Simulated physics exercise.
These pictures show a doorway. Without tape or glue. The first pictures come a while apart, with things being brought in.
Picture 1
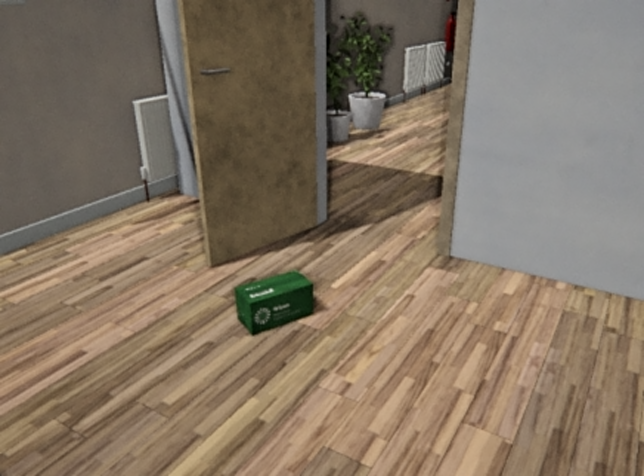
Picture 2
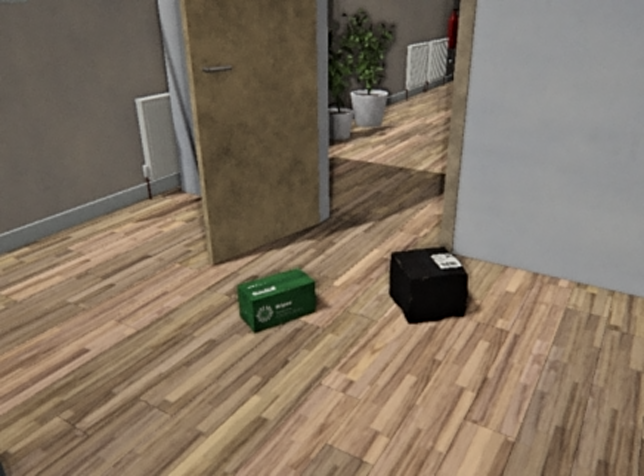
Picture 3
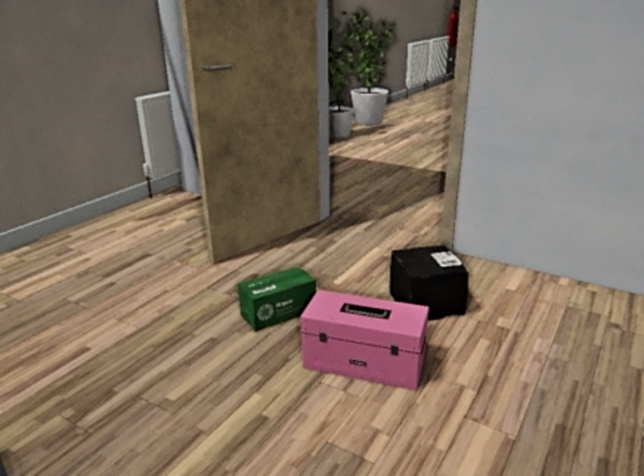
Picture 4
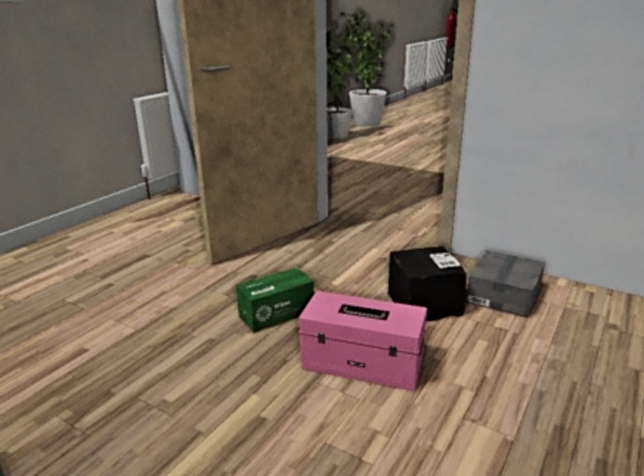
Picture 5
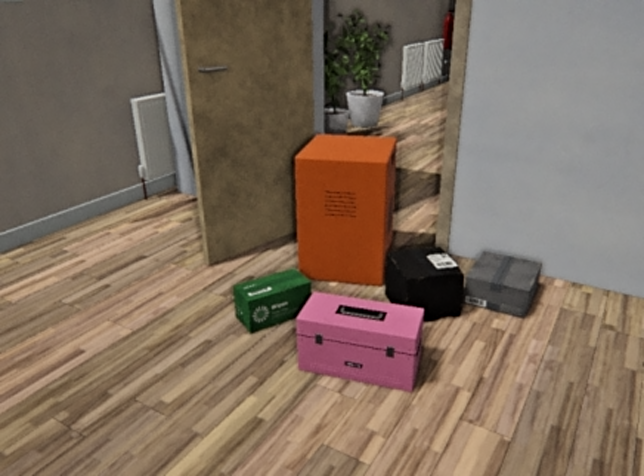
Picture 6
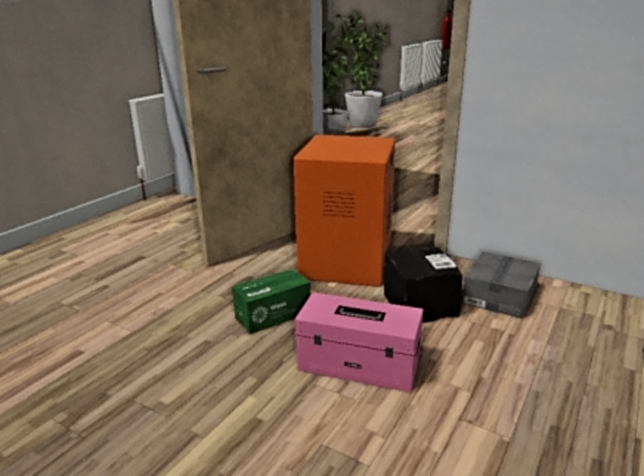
In this clip, a green parcel sits on a wooden floor by a wide-open door, then a black parcel, a pink toolbox, a grey box and a tall orange appliance appear around it in turn, while the door stays still.
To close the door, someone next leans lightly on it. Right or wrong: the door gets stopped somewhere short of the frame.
Right, it gets stopped before closing.
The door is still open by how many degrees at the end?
Near 65° open.
Then, 0.40 s past the last view, door at 97°.
Then, 0.60 s past the last view, door at 88°.
Then, 0.80 s past the last view, door at 78°.
Then, 1.00 s past the last view, door at 68°.
Finally, door at 65°; all 5 still in place. Final places as the last picture's camera would see them, orange appliance near (348, 208).
